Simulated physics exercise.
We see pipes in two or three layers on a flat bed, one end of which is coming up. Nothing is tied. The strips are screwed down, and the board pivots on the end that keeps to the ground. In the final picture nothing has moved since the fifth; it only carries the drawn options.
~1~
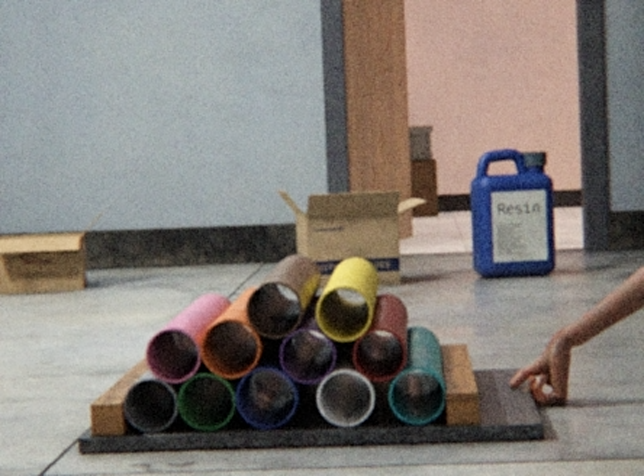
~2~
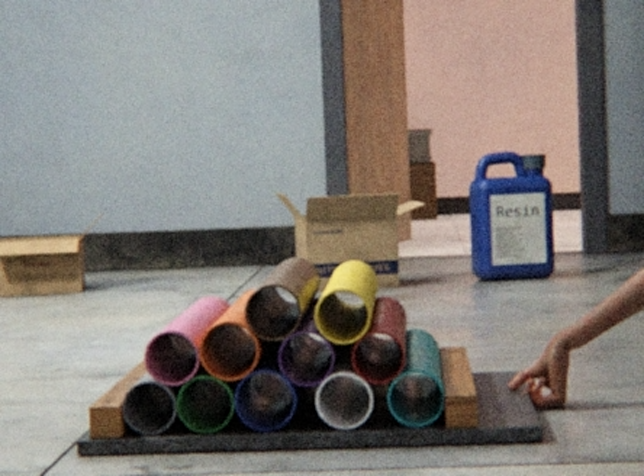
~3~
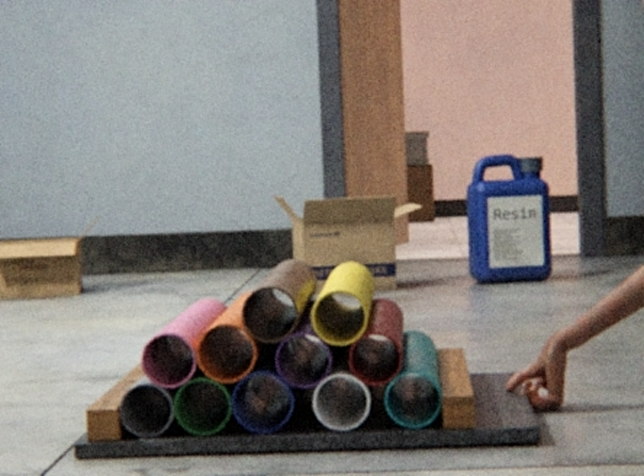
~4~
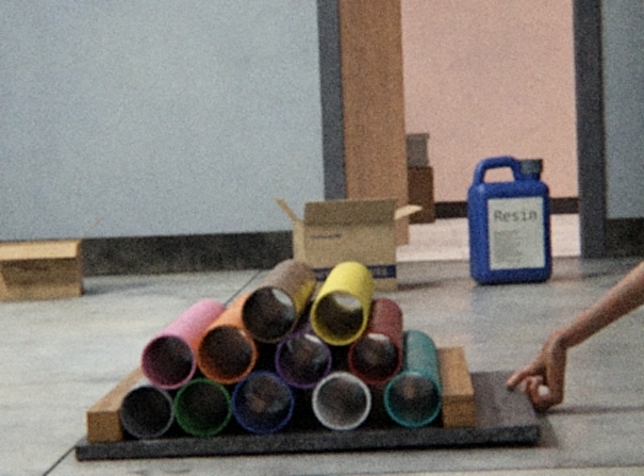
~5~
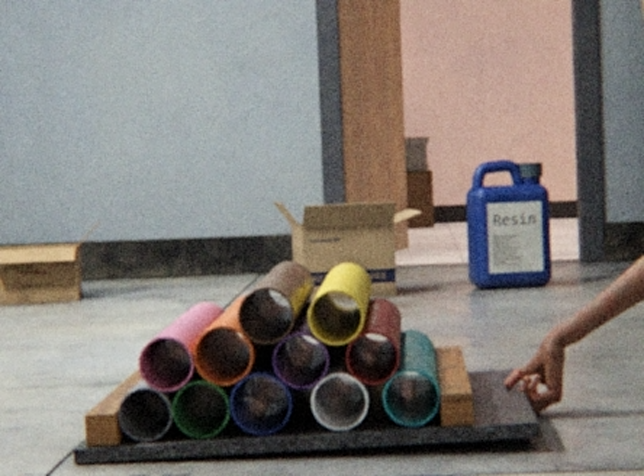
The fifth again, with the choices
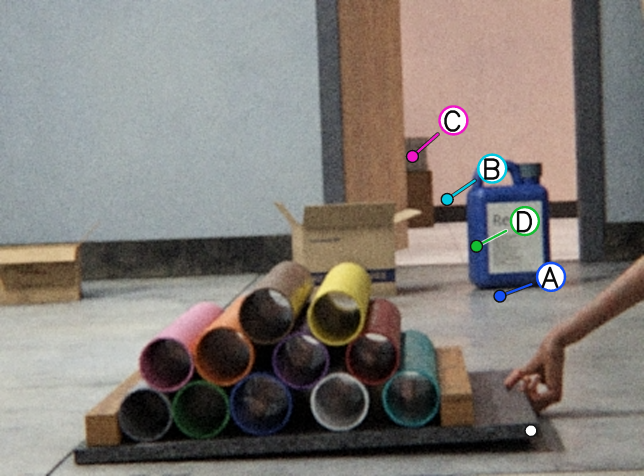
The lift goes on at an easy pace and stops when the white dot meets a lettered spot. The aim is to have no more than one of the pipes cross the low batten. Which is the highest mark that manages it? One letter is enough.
Mark A is as high as it can go.
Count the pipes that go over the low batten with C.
With C, six.
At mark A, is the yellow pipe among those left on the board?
Yes, with A.
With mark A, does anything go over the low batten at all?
No.
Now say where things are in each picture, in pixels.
Green pipe (207, 402); blue pipe (266, 398), in the first picture.
Blue pipe (265, 400); white pipe (344, 400), in the second picture.
Board (315, 396); turquoise pipe (413, 400); red pipe (376, 359); orange pipe (226, 353), in the third picture.
Board (316, 396); green pipe (203, 407), in the fourth picture.
Board (314, 397); green pipe (201, 409), in the fifth picture.
On the marked copy, A at (500, 296); B at (447, 200); C at (413, 156); D at (476, 246); the white dot at (531, 431).
With A. Early on, board at 14°.
Further on, board at 19°.
At the end, board at 19°, none over the low batten.
As for the rest, B six over the low batten; C six over the low batten; D four over the low batten (pink, orange, purple, brown).
